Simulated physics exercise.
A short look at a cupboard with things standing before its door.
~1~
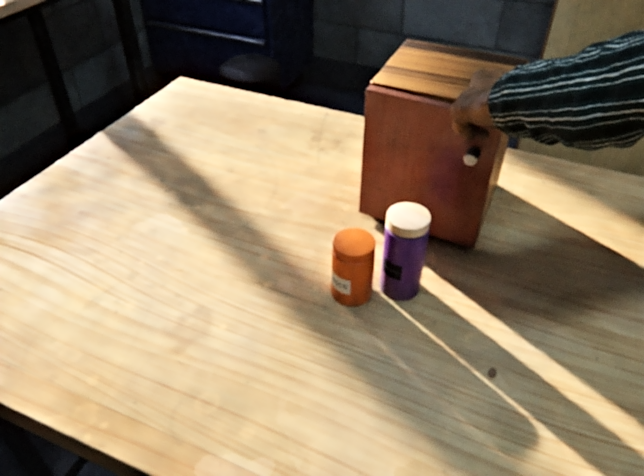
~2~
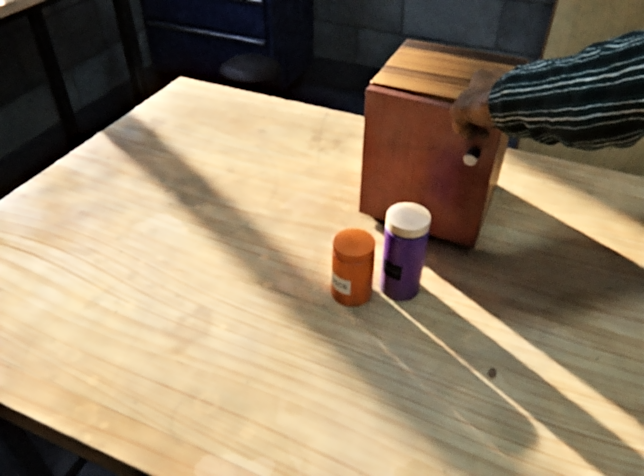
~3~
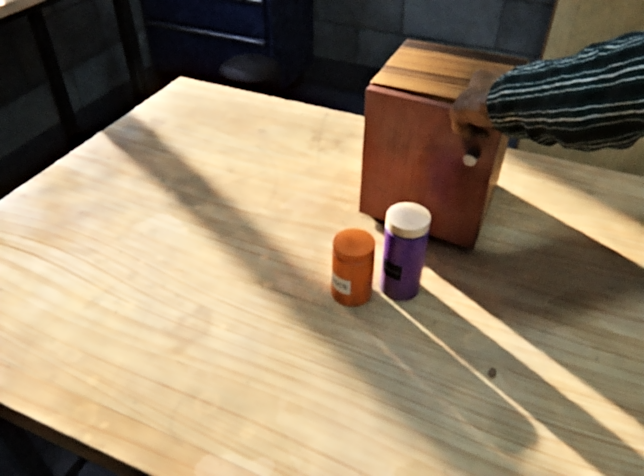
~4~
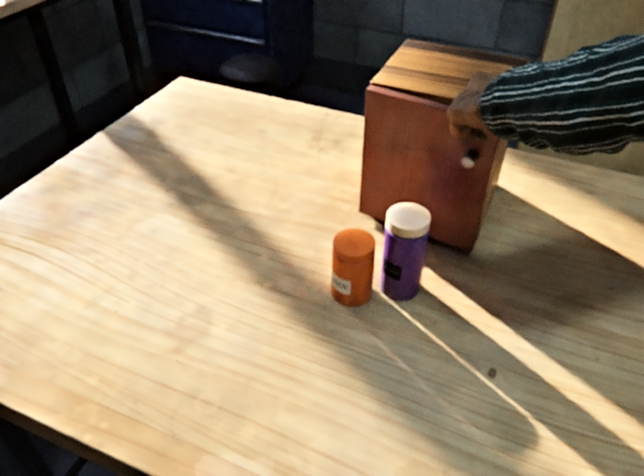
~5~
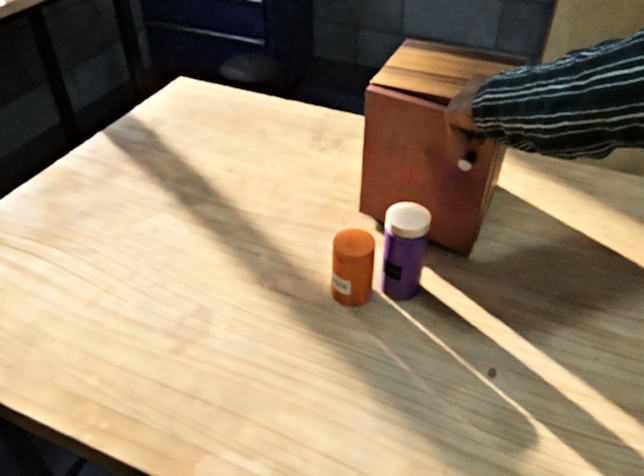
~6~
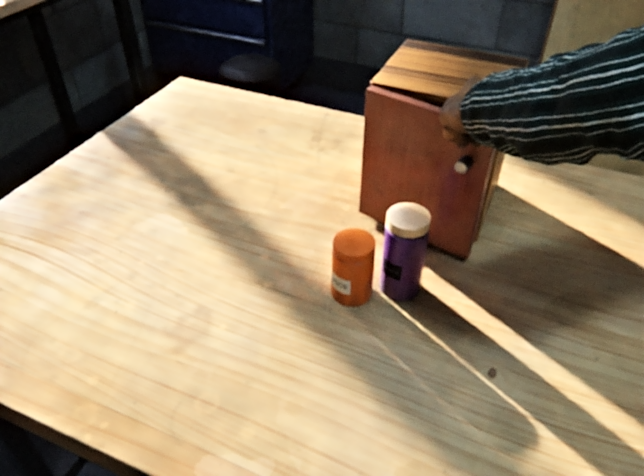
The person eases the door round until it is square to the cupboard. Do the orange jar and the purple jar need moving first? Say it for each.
As it turns out, the orange jar gets shoved and the purple jar gets shoved.
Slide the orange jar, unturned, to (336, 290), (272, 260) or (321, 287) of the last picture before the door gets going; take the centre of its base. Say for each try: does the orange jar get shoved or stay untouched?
Try by try, it is moved; stays untouched; is pushed along.
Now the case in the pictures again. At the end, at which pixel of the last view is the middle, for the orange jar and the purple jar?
First (247, 265), then (289, 256).
Then, 1.40 s later than the last frame, door 59° open; orange jar shifted about its own width near (318, 271); purple jar shifted about its own width near (362, 264).
When it is over, the orange jar is pushed along, near (247, 265); the purple jar is pushed along, near (289, 257).
